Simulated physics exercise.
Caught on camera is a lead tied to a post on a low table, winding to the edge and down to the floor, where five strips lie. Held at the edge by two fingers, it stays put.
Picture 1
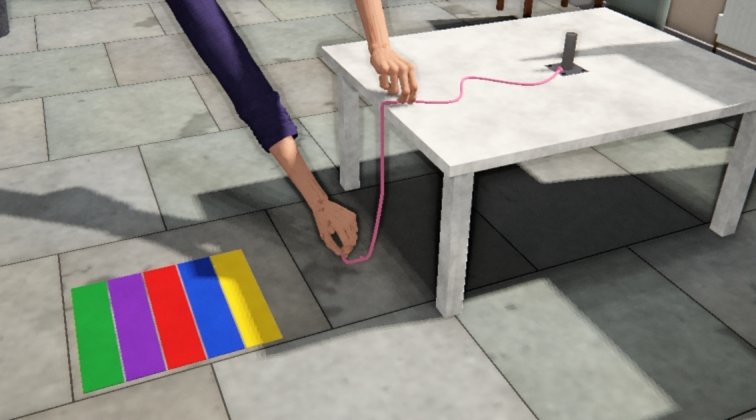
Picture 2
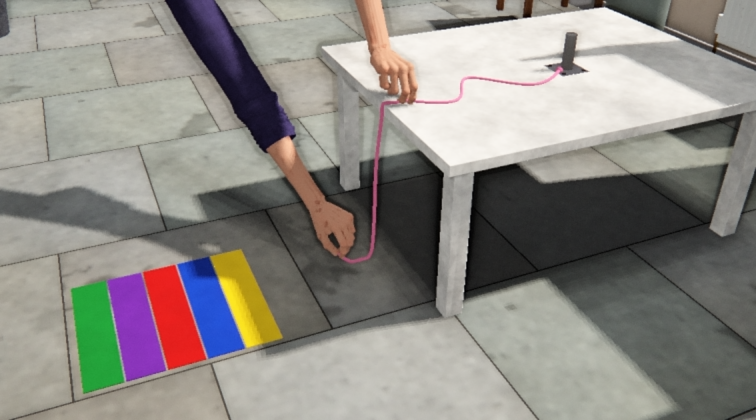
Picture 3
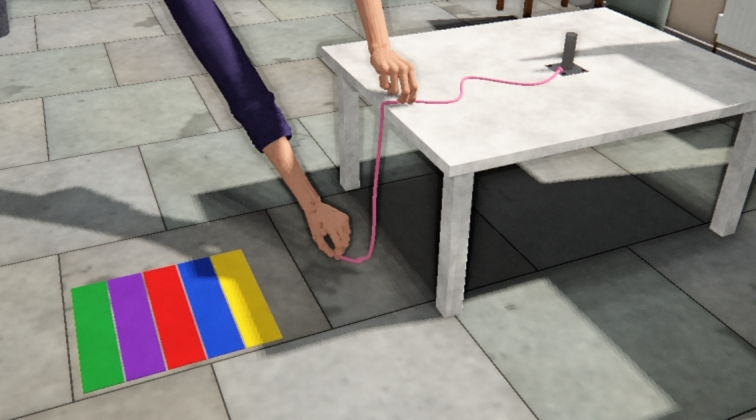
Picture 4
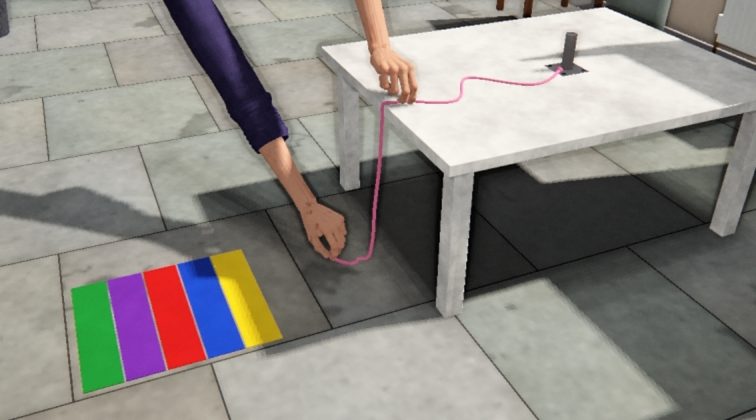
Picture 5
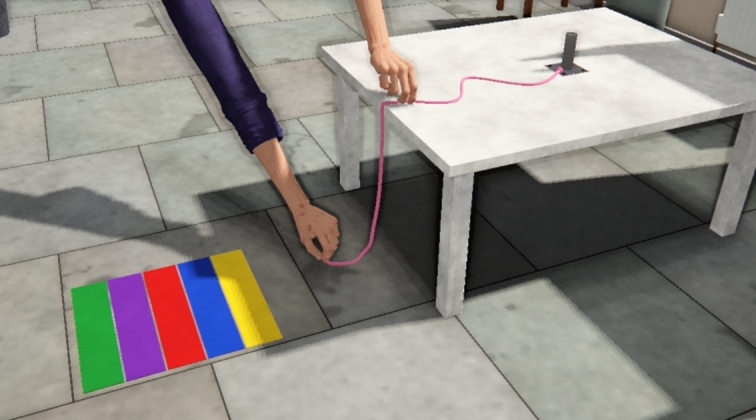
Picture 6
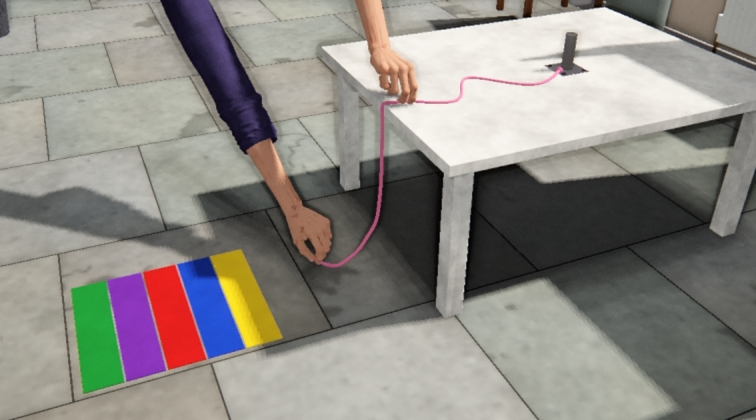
A hand holding the end of a pink cord moves slightly left above the floor.
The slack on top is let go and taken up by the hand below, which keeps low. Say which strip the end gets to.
It gets to the red strip.
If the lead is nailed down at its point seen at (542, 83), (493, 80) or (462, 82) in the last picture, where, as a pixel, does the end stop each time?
In order of the tries: About (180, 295), about (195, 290), about (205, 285).
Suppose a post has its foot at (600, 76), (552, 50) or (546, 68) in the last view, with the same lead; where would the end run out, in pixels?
Try by try, about (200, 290), (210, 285) and (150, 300).
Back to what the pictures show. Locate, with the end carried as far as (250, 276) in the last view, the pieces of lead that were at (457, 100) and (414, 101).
They sit at (406, 100) and (381, 125), in that order.
Soon after, end near (250, 276); over yellow.
Then, end near (202, 288); over blue.
At full stretch, end near (171, 295); over red. The red one.
